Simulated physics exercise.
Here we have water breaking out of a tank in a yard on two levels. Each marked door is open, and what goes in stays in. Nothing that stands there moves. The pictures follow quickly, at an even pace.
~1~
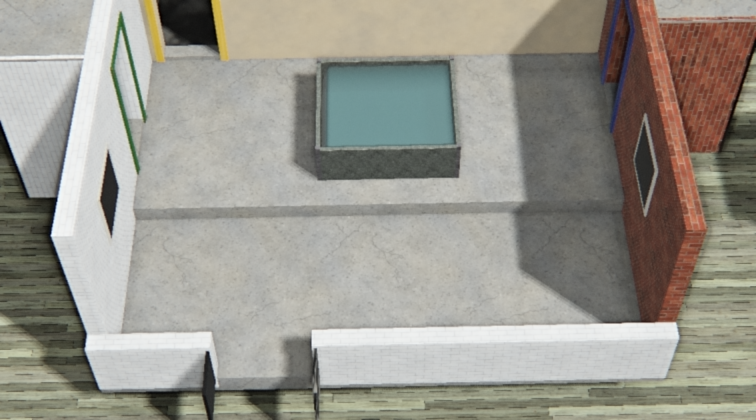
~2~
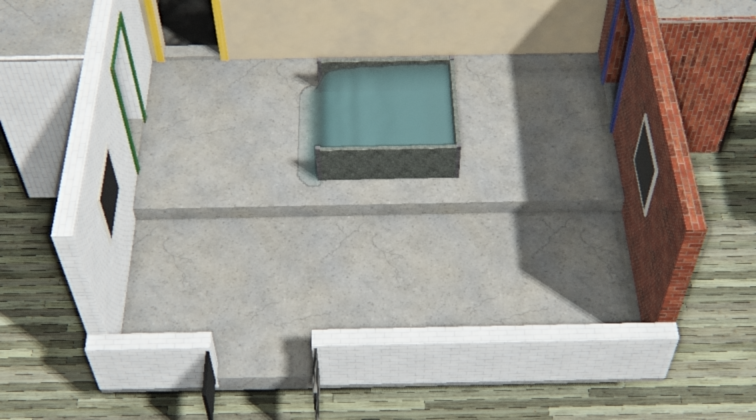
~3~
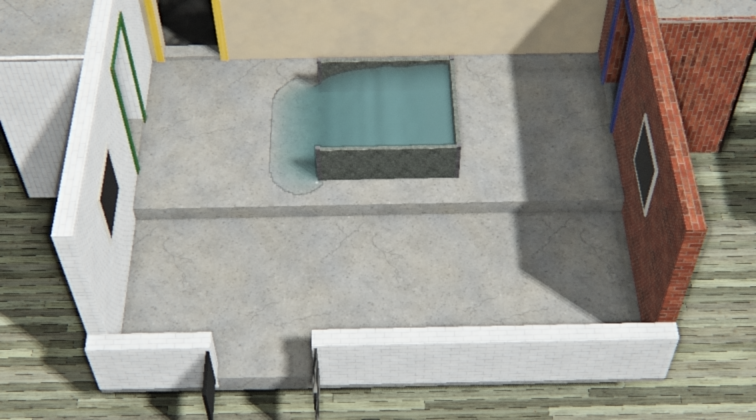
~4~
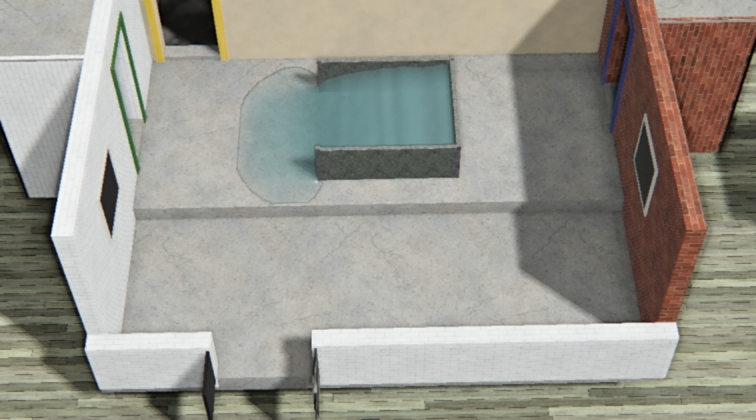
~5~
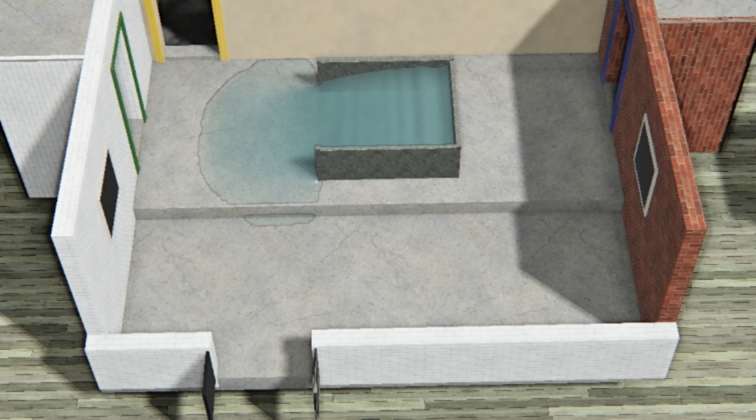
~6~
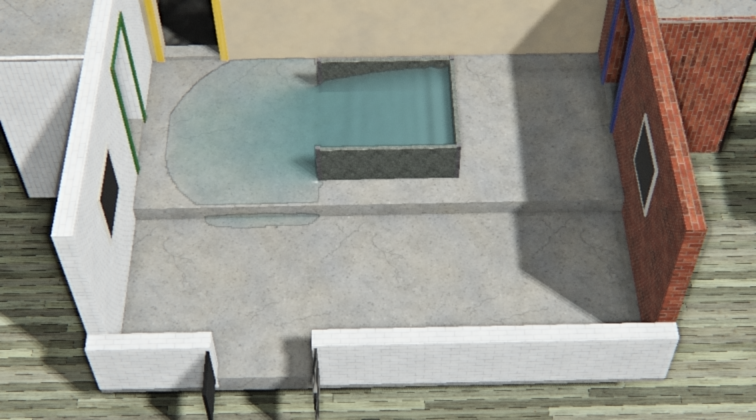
In this clip, a rectangular tank of blue-green water stands in a walled yard on two levels, then water pours out of its left side and spreads leftward across the upper level, with some reaching the lower level.
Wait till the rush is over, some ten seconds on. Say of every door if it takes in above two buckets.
In the end: The green door lets in a lot; the yellow door lets in a lot; the blue door admits no more than that.
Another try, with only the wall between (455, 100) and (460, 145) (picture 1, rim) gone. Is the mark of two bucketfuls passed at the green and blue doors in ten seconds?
My reading: The green door stays under; the blue door floods.
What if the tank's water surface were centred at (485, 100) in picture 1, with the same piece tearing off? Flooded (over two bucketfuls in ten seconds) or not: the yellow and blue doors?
One by one: Yellow door takes more; blue door is under.
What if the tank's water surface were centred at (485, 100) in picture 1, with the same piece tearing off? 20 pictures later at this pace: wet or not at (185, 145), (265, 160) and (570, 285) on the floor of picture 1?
In turn: Covered, wet, not flooded.
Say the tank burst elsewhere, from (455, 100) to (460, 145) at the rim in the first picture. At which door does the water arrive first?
The one in blue.
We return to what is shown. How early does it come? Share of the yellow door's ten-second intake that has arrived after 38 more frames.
Roughly 100 per cent.
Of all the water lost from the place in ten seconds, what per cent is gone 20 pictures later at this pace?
Some 55 per cent.
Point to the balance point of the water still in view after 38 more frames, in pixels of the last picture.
Near (265, 206).
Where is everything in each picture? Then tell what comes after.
The first picture shows the tank at (387, 106) is whole and still.
In the second picture, water pours out at (322, 125) and has run to (317, 183).
In the third picture, water pours out at (322, 127) and has run to (296, 190).
In the fourth picture, the front is at (259, 191), out from the gap at (322, 127).
In the fifth picture, the front is at (208, 173), out from the gap at (322, 128).
In the sixth picture, the front is at (172, 164), out from the gap at (322, 128).
A moment on, water covers 25 % of the floor; the green door over two buckets in, the yellow door wet at the sill, nothing in, the blue door not reached.
Next, water covers 30 % of the floor; the green door far over two buckets in, the yellow door under two buckets in, the blue door not reached.
Then, water covers 35 % of the floor; the green door far over two buckets in, the yellow door over two buckets in, the blue door not reached.
Later, water covers 65 % of the floor; the green door far over two buckets in, the yellow door far over two buckets in, the blue door not reached.
In the end, water covers 80 % of the floor; the green door far over two buckets in, the yellow door far over two buckets in, the blue door wet at the sill, nothing in.
